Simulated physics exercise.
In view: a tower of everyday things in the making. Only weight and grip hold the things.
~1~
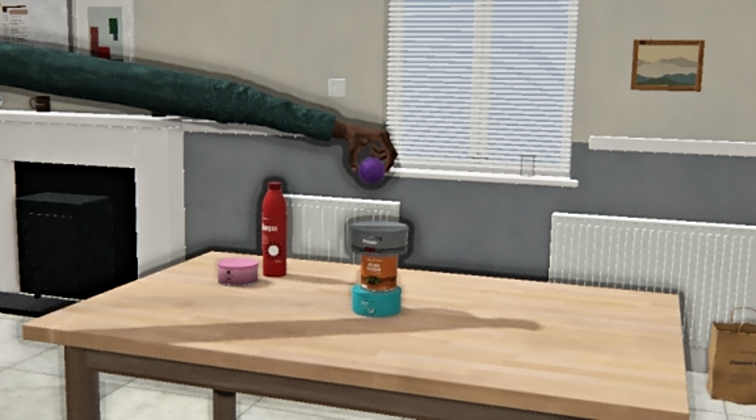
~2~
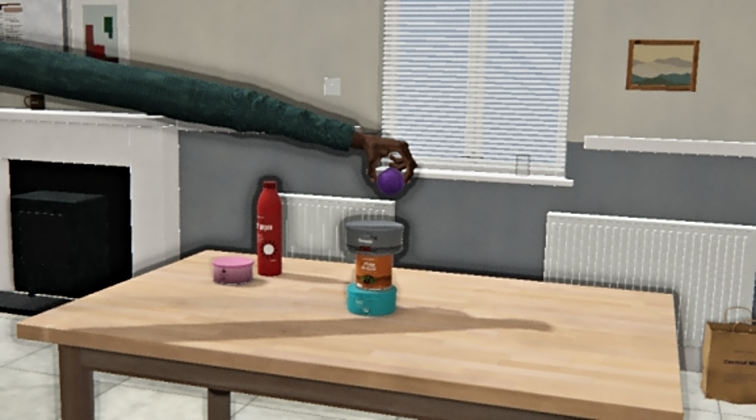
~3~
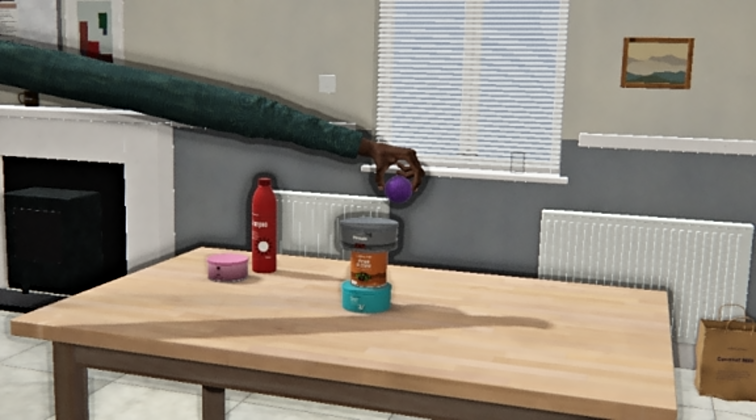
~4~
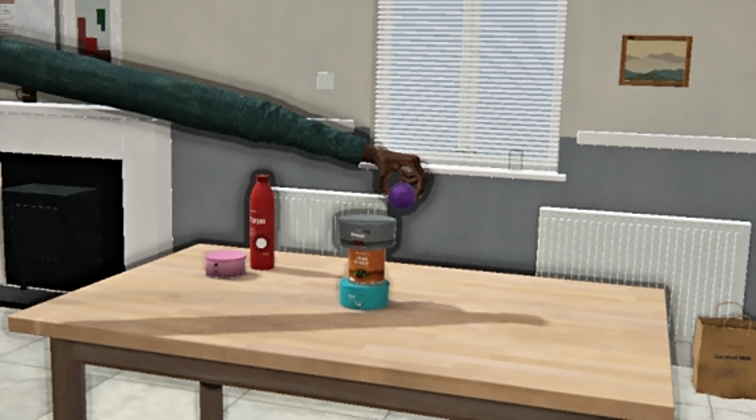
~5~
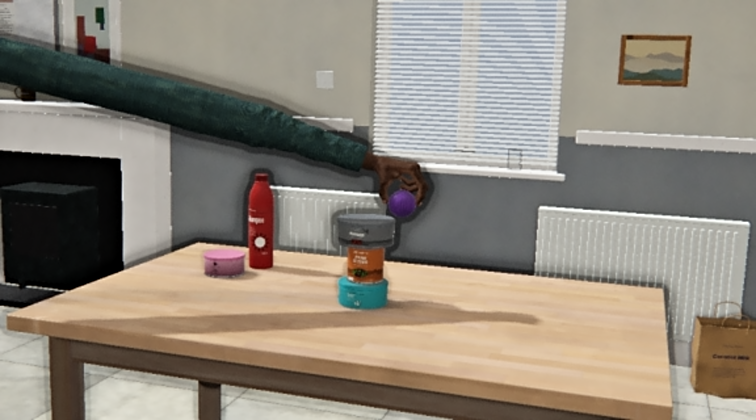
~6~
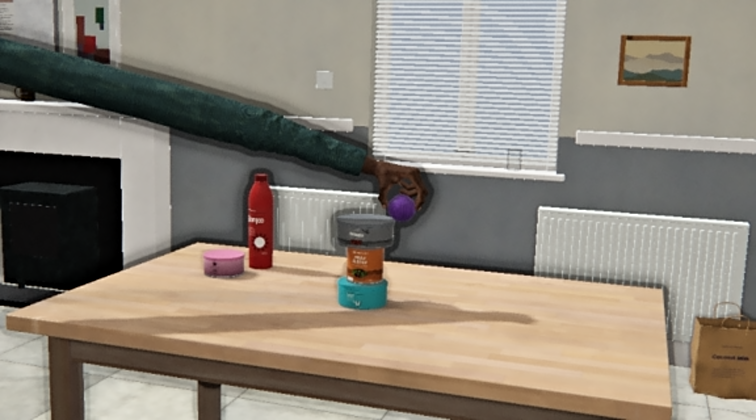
In a room with a fireplace and a window, a green-sleeved arm reaches in from the left above a wooden table, holding a round purple item near a stack of grey, orange and turquoise containers. The hand moves right and downward as the view shifts slightly, then lowers slowly, still gripping it.
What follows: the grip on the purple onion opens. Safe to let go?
Outcome: The pile gives way.
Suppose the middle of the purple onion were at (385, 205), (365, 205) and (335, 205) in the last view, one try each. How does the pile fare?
First, it stays up; second, it holds; third, it loses its balance.
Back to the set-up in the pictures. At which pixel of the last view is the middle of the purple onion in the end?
Around (427, 296).
Then, 0.30 s on from there, purple onion now fallen.
Then, 0.40 s on from there, things are still on the move.
In the end, fallen, purple onion; the other 5 unmoved. At the end, from the last picture's camera, purple onion near (427, 296). The pile loses its balance.
